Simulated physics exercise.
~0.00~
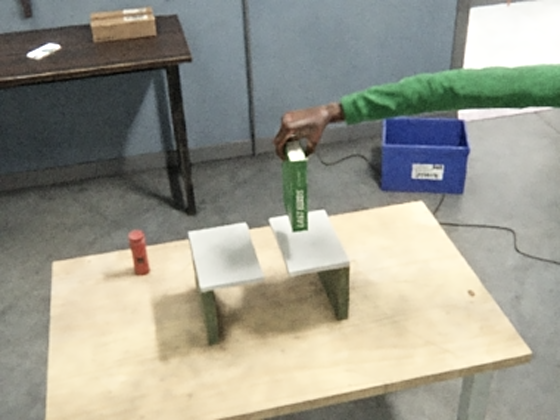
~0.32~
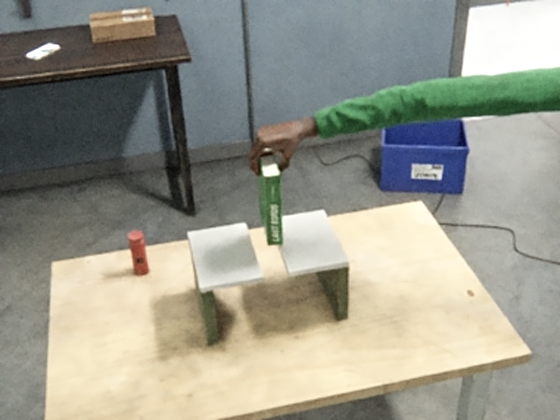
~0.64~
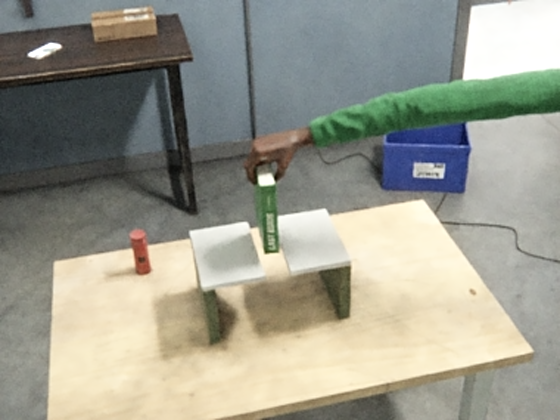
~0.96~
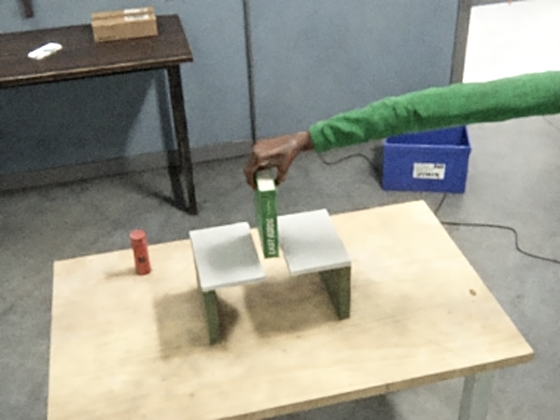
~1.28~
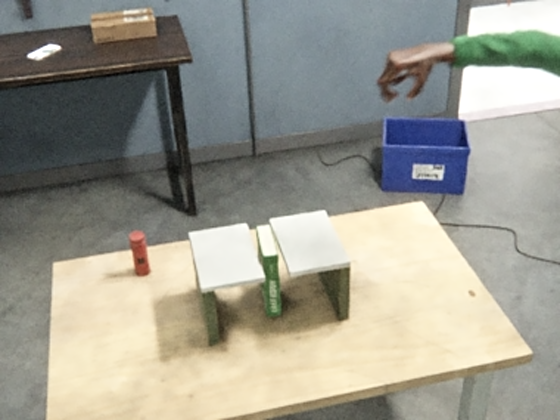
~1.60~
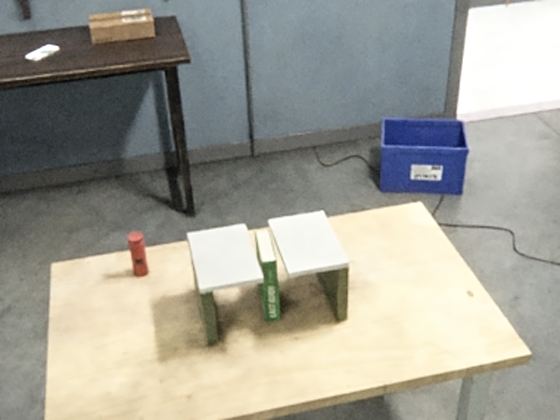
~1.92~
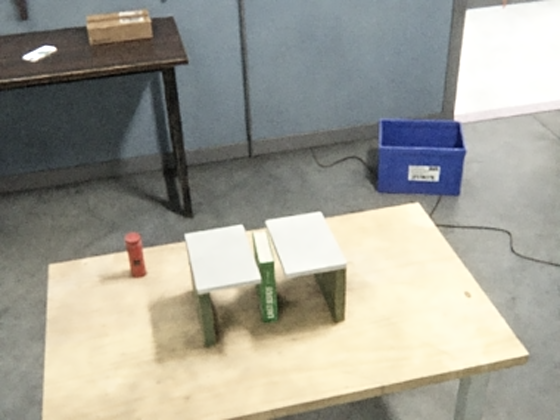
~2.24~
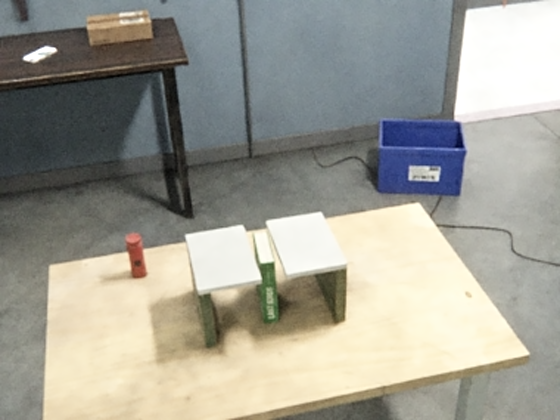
A hand lowering an upright green book between two grey-topped supports and letting go, the book dropping through to stand on the table.
